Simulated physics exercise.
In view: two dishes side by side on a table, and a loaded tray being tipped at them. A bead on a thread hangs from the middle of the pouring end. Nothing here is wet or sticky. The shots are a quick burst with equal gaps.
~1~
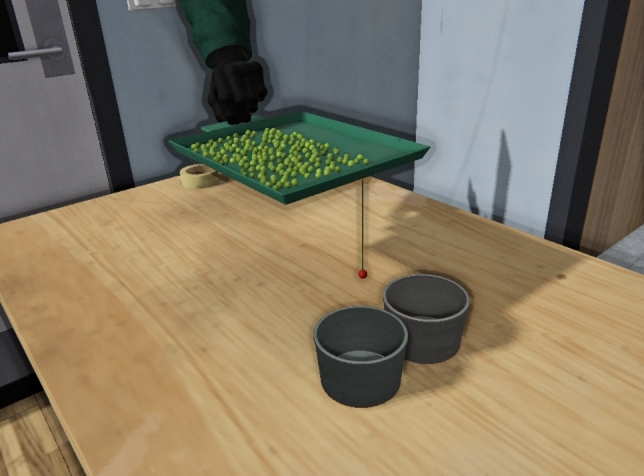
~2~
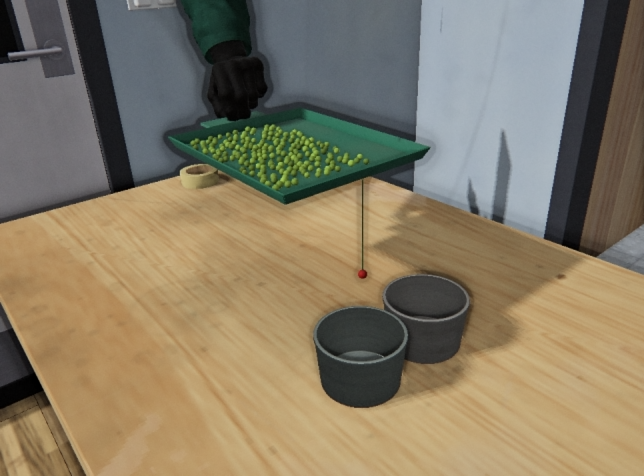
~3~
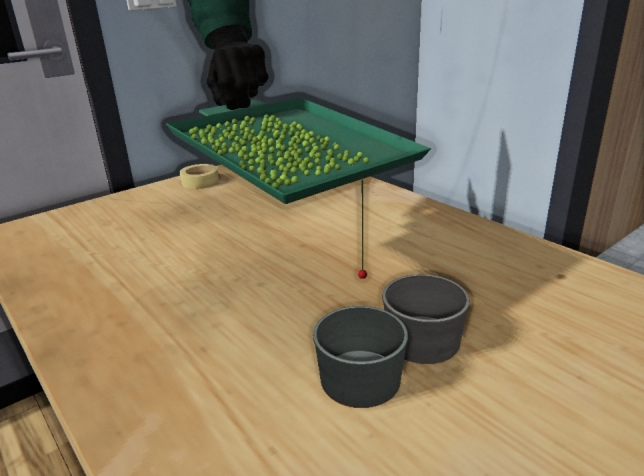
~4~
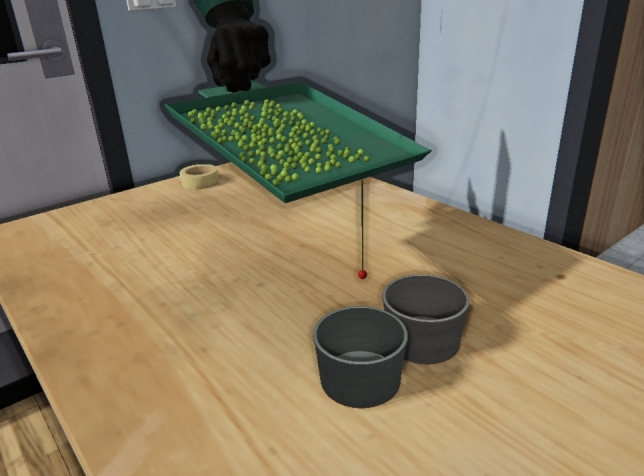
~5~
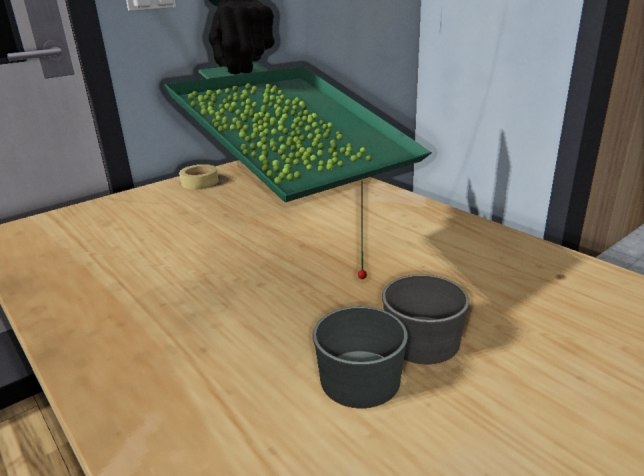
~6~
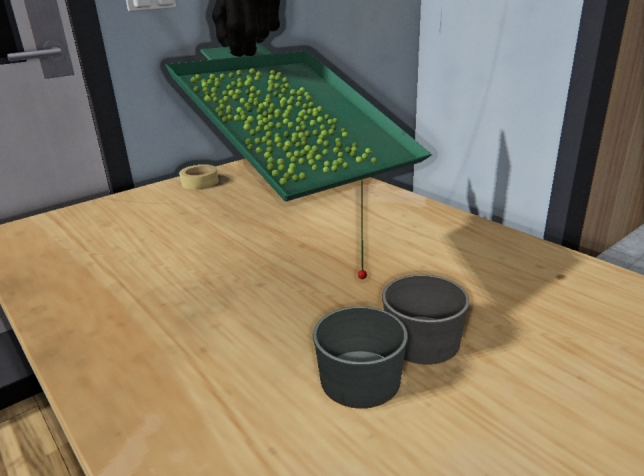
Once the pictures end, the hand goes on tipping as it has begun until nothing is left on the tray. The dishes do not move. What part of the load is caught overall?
In the dishes lies the larger part of it.
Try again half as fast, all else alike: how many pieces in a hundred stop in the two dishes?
Some 80 per cent.
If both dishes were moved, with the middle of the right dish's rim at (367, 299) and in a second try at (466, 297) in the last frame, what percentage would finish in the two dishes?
About 30 and 30 per cent.
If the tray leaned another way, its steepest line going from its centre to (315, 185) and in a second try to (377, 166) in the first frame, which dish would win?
The first try: The left one. The second: Right.
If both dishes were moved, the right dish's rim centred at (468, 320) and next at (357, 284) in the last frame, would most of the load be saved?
One: The smaller part. Two: Not half.
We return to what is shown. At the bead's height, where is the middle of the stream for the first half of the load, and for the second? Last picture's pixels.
At about (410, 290), then at (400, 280).
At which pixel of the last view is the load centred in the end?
Roughly at (419, 342).
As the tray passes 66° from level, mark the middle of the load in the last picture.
Near (385, 193).
Soon after the last picture, tray tipped steeply; about a third on the tray; a stray few in the left dish; a small part in the right dish; a stray few outside both; about half in the air.
A little later, tray tipped past a quarter turn; about a quarter in the left dish; about half in the right dish; about a third outside both.
Later still, tray tipped past a quarter turn; about a quarter in the left dish; about half in the right dish; about a third outside both.
At rest, tray tipped past a quarter turn; about a quarter in the left dish; about half in the right dish; about a third outside both.
